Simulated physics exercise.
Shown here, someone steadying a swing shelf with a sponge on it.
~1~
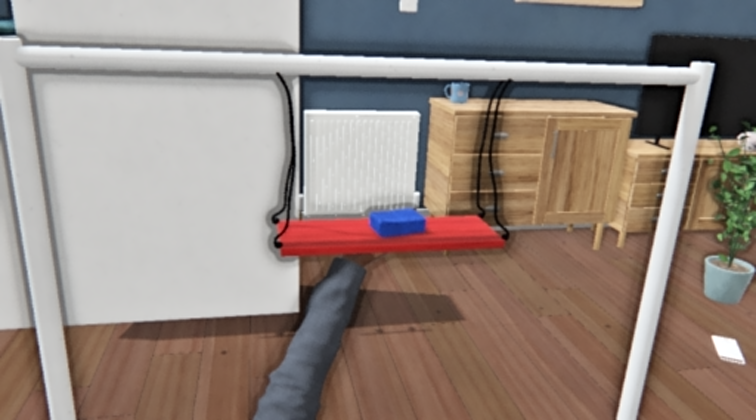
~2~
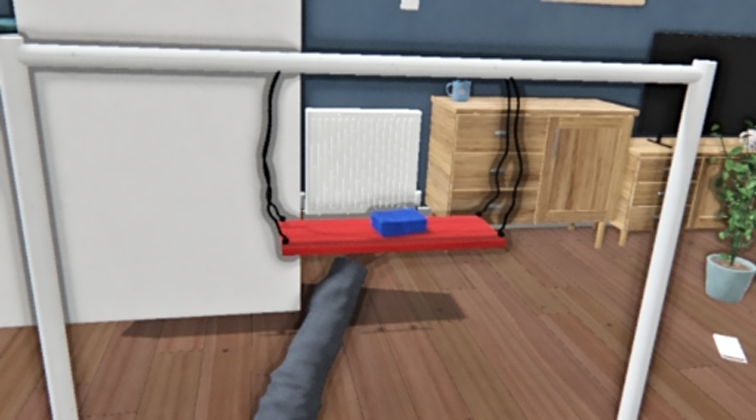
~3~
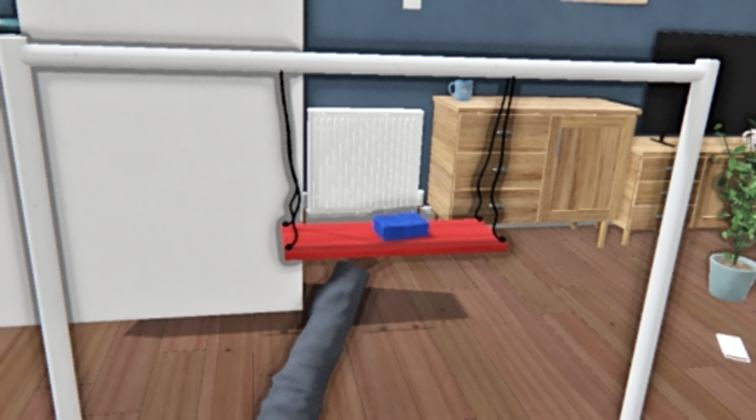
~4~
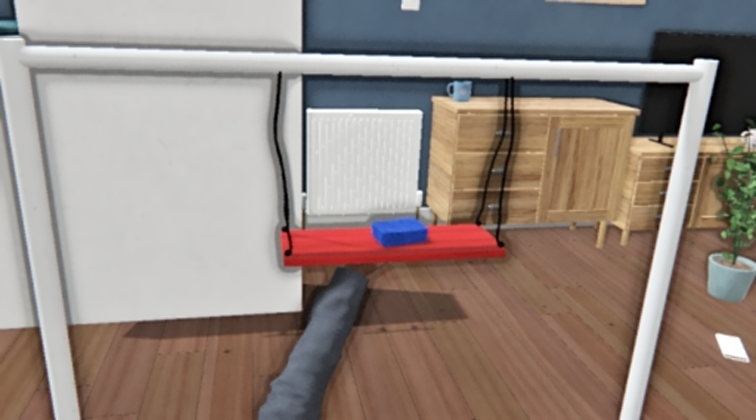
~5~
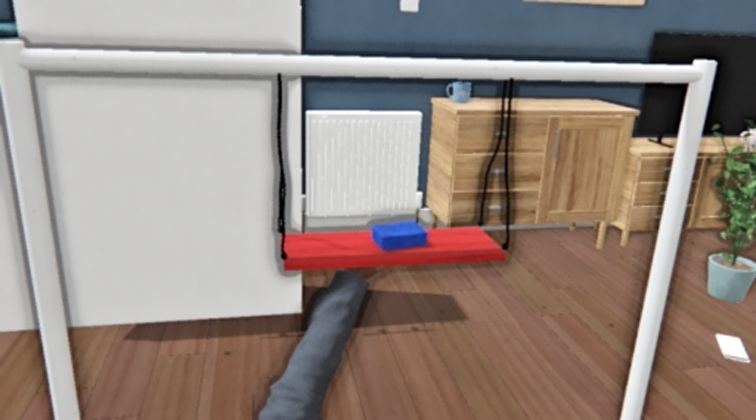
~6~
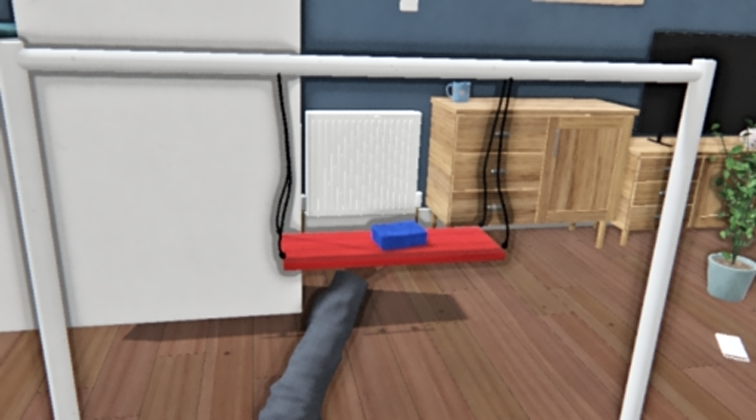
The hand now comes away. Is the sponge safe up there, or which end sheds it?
The sponge stays on the board.
Then, 0.52 s past the final frame, board level; sponge on the board near (399, 238).
When it is over, board level; sponge on the board near (399, 238). The sponge remains aboard.
